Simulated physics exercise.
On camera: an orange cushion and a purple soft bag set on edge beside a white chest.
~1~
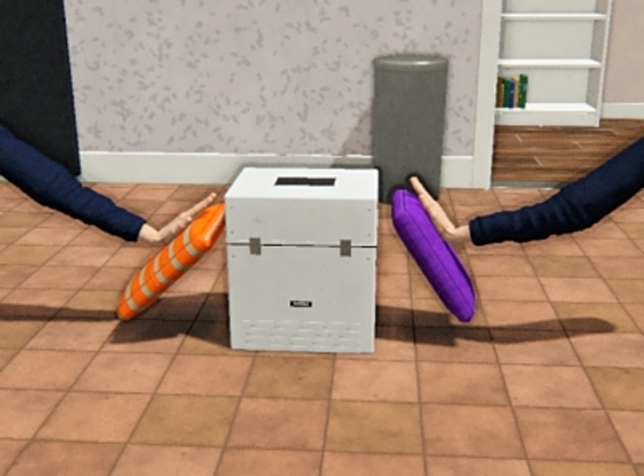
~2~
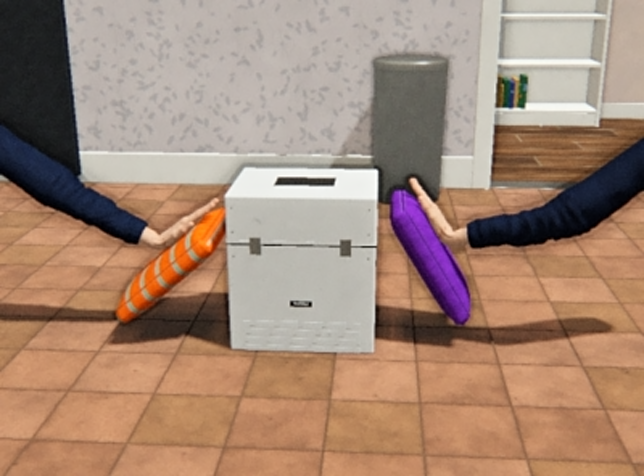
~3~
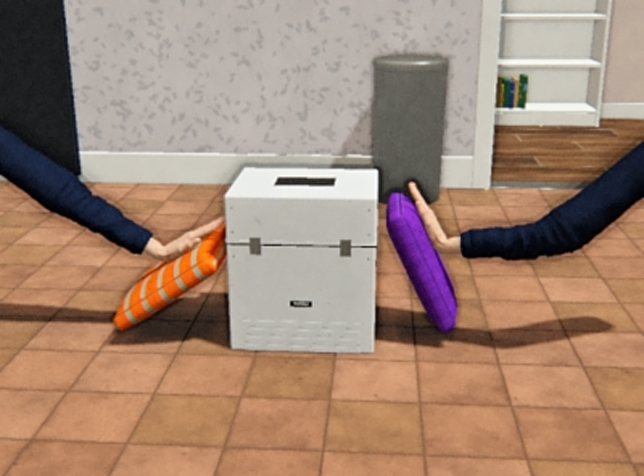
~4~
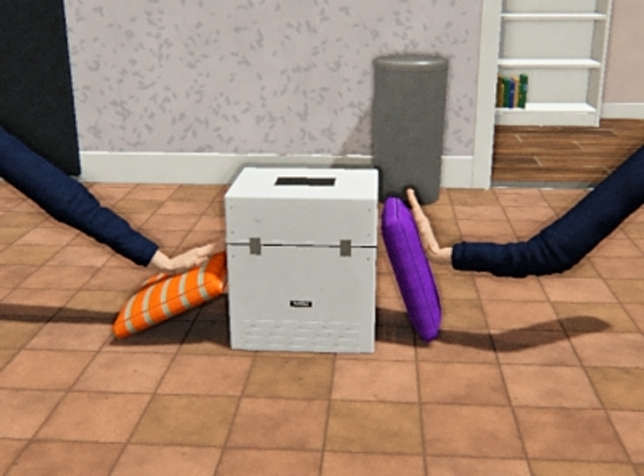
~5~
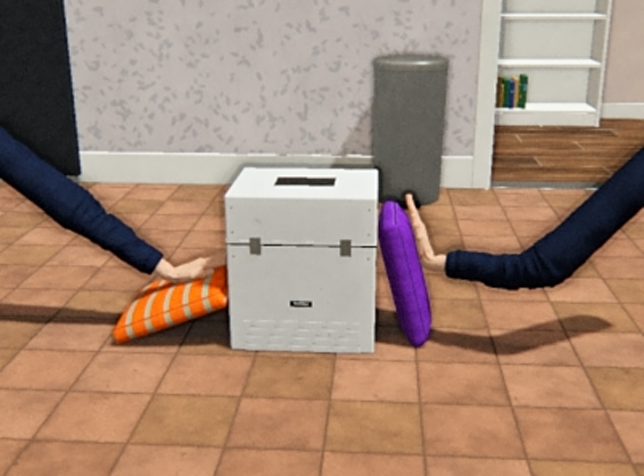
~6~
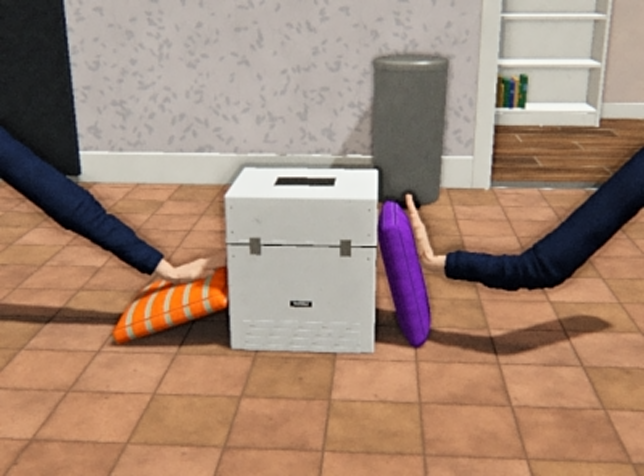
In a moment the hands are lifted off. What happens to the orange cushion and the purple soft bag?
Outcome: The orange cushion slips and lies down, the purple soft bag holds its lean.
Then, 0.24 s later than the last view, cushion flat on the floor near (181, 309); soft bag against the side near (403, 275).
Finally, cushion flat on the floor near (179, 312); soft bag against the side near (403, 274). The orange cushion slumps to the floor and the purple soft bag remains propped up.
